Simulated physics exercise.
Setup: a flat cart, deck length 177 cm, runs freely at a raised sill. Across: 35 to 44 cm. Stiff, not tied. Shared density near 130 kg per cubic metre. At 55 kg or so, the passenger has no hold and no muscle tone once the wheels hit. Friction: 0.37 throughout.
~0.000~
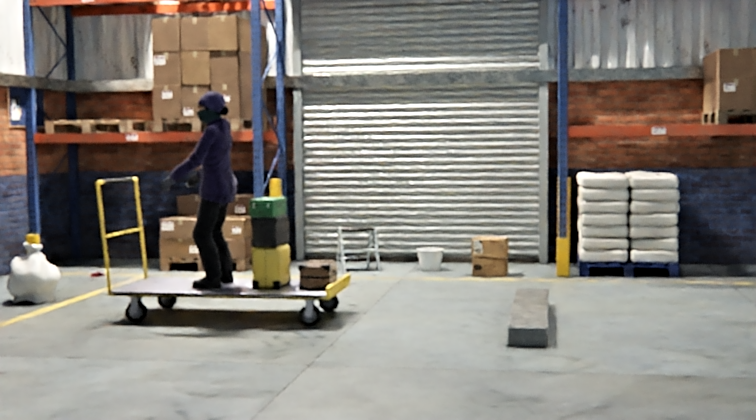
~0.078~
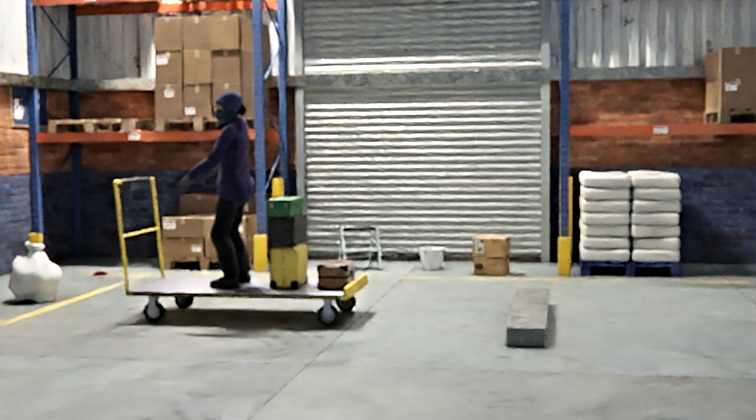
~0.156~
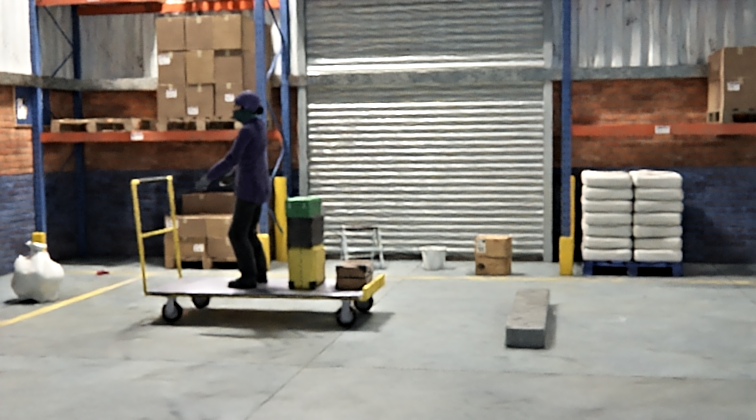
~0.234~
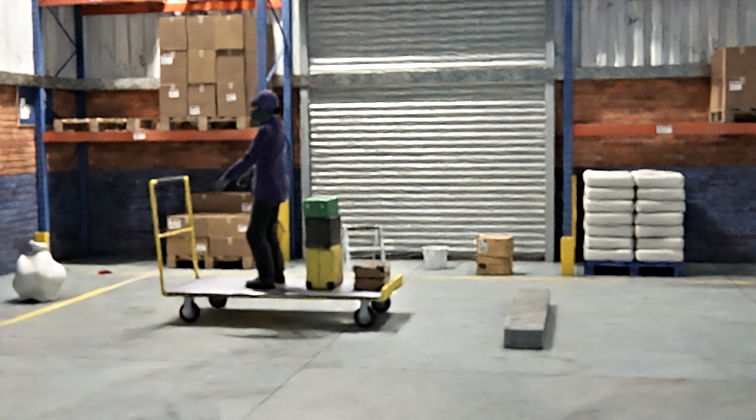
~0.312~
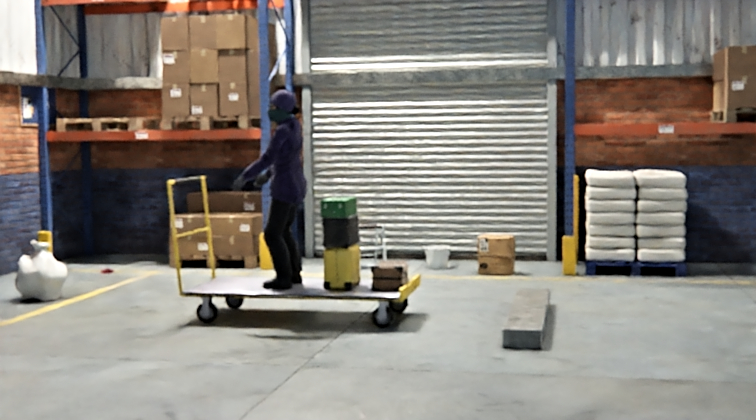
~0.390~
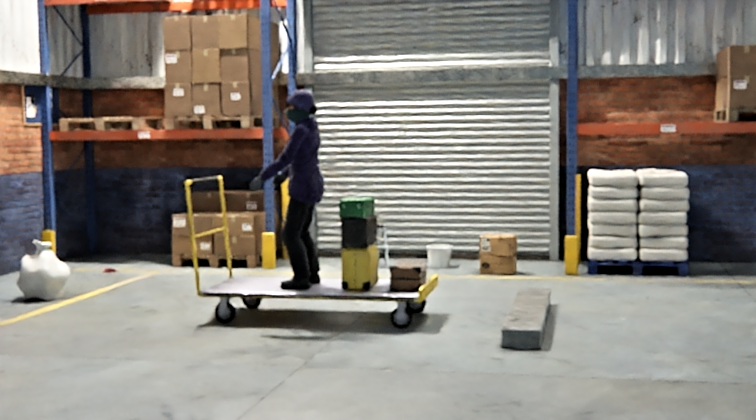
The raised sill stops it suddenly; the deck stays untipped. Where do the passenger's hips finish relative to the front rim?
The passenger's hips finish beyond the front rim.
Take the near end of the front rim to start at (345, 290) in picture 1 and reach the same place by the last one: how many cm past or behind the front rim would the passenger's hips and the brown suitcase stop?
Then hips 10 behind, brown 20 behind.
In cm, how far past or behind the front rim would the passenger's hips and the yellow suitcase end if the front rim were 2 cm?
The hips would end 0 cm behind the front rim, and the yellow one 40 cm behind it.
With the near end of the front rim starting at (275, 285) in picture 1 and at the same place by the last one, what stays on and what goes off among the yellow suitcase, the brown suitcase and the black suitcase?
Then the yellow one is still in place, the brown one is still in place and the black one is no longer aboard.
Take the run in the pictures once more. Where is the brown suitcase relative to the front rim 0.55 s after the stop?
Roughly 15 cm behind it.
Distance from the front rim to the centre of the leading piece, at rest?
110 cm past it.
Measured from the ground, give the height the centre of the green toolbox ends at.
Its centre ends some 5 cm up.
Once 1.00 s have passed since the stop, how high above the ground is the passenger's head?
The head is roughly 40 cm up.
After 0.77 s the deck stops.
After 1.32 s the passenger's hips are 19 cm behind the rim, near (498, 233) in the last picture's view.
After 1.77 s the passenger's hips are 3 cm behind the rim, near (518, 231) in the last picture's view.
At rest, 3.3 s, past the rim, black suitcase, green toolbox and the passenger's hips; behind it, yellow suitcase and brown suitcase.
